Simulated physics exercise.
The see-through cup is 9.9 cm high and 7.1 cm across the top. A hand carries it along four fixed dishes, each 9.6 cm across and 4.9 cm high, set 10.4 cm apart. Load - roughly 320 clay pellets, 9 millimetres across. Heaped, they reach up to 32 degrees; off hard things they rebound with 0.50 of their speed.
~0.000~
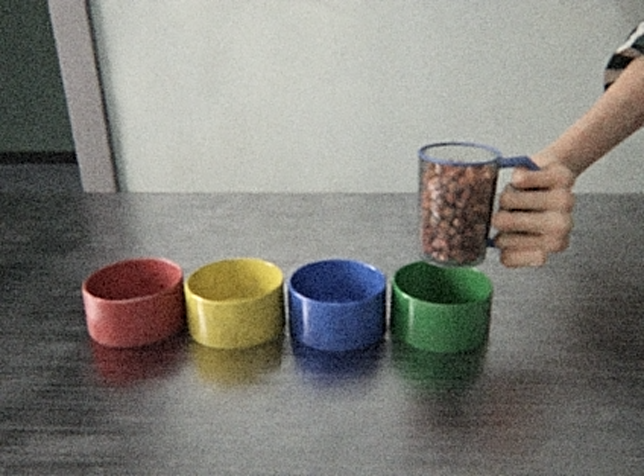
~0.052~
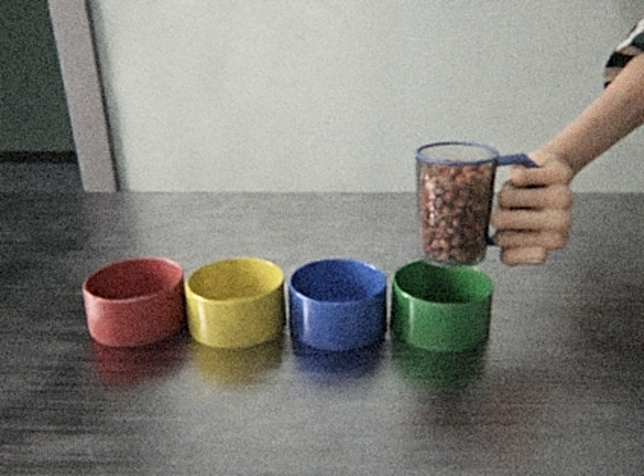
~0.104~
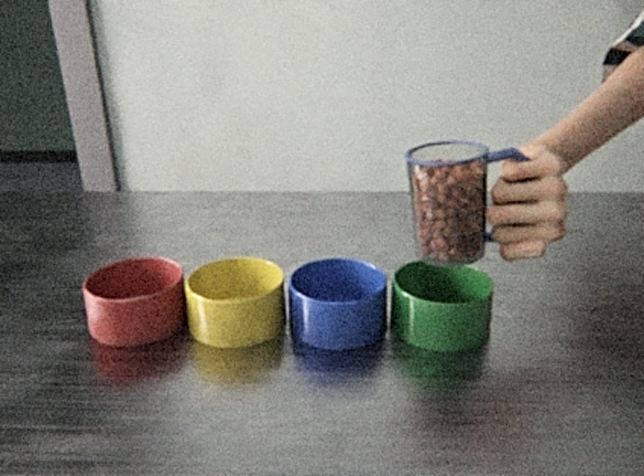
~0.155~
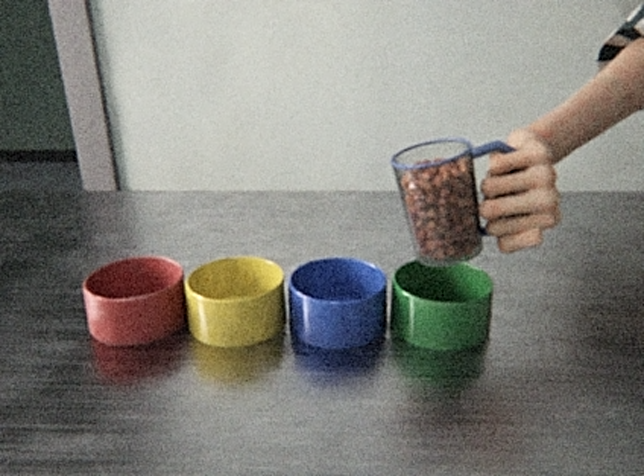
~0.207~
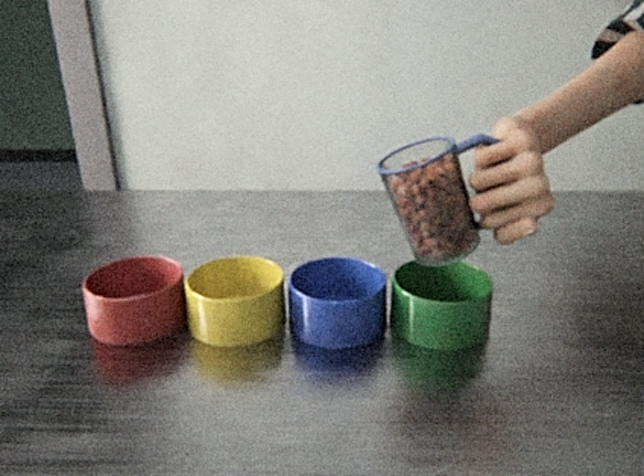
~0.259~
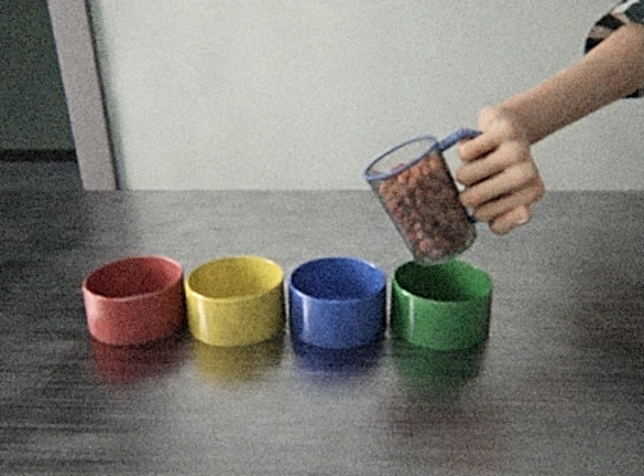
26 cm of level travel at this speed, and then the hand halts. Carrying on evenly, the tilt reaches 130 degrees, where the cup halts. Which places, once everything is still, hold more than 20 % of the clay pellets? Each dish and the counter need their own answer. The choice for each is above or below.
One by one: Red dish: Fails to surpass one fifth, blue dish: Fails to surpass one fifth, green dish: Fails to surpass one fifth, yellow dish: Surpasses one fifth, counter: Fails to surpass one fifth.
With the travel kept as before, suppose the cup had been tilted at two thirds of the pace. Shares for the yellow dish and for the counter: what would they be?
Yellow 60; counter 20.
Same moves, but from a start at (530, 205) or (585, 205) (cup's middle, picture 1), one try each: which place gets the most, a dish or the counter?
The winner: Blue; blue.
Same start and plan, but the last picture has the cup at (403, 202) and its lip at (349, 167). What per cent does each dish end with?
In the end red holds 100, blue holds 0, green holds 0, yellow holds 0.
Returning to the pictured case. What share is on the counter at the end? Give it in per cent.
Some 5 per cent.
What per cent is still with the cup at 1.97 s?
Estimate: Around 0 % of the load.
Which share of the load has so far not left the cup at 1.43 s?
About 0 %.
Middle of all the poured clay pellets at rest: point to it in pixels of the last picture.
Est. centre at rest: (234, 296) px.
After 0.96 s, tilt 127 degrees; cup holds 65 %, yellow 30 %.
After 1.43 s, tilt 130 degrees; cup holds 0 %, yellow 95 %.
Then, at 1.97 s, tilt 130 degrees; cup holds 0 %, yellow 95 %.
At rest (2.3 s), red 0 %, blue 0 %, green 0 %, yellow 95 %, counter 5 %.
